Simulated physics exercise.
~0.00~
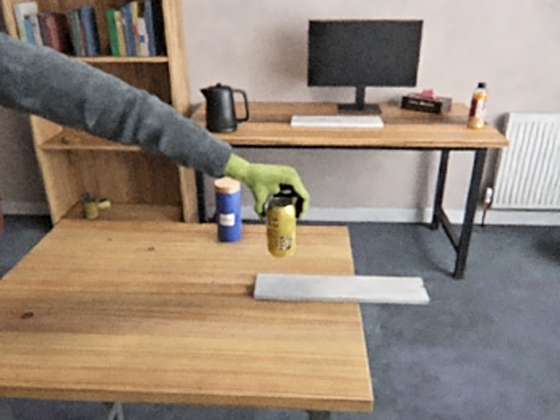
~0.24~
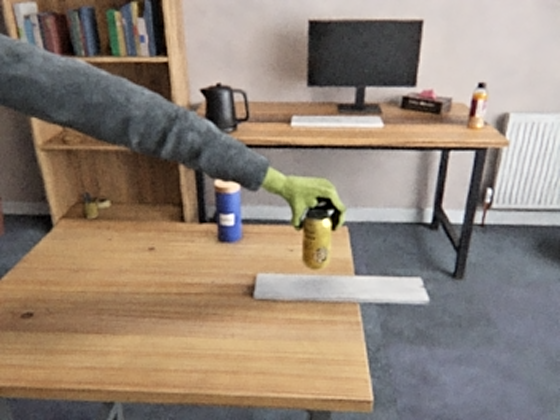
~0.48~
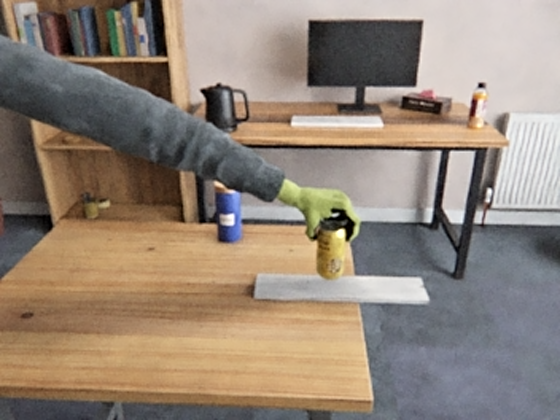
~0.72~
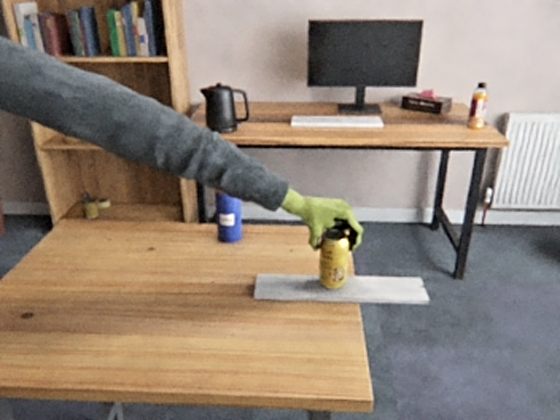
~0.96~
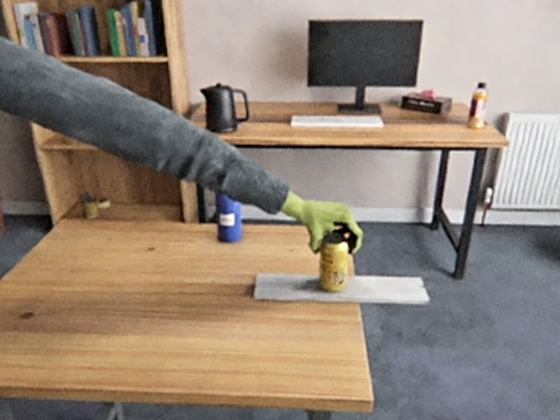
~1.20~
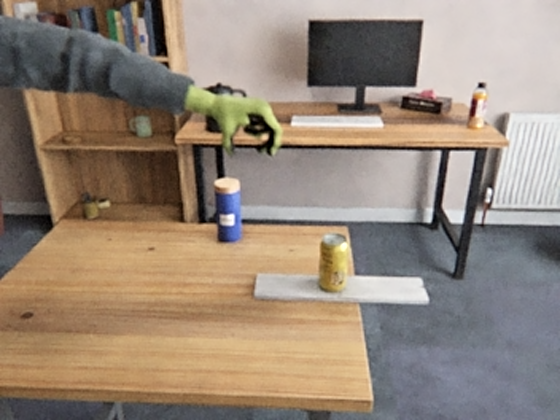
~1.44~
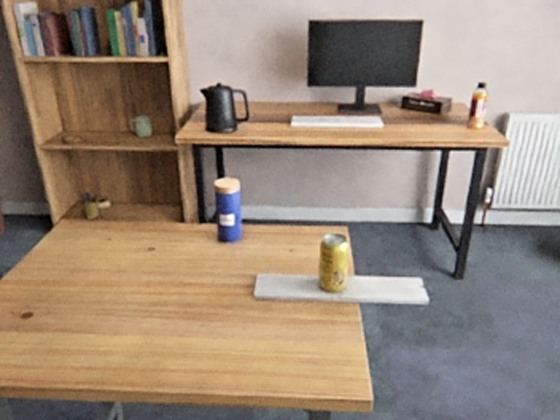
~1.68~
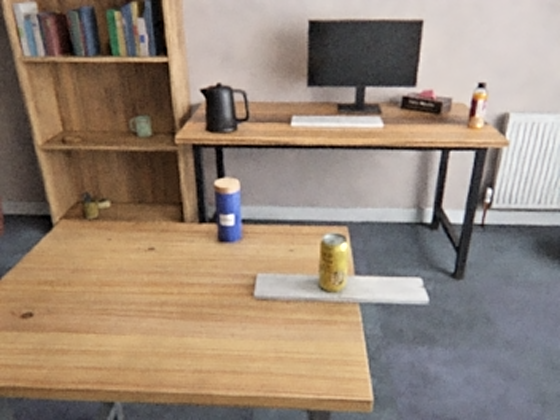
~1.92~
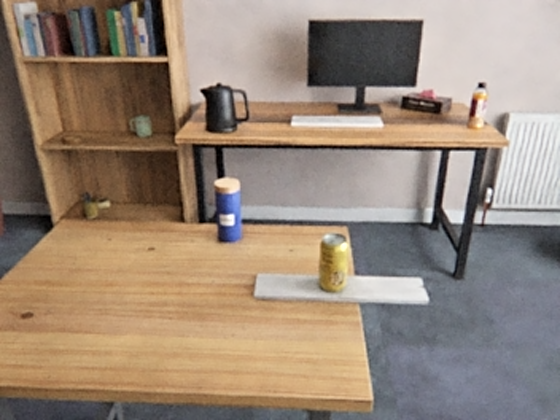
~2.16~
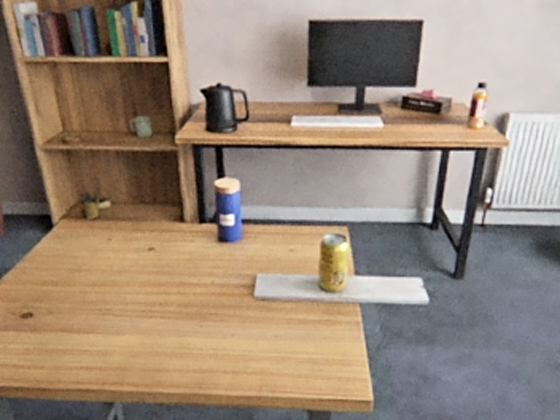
A gloved hand sets a yellow can on the overhanging white board, which stays balanced.
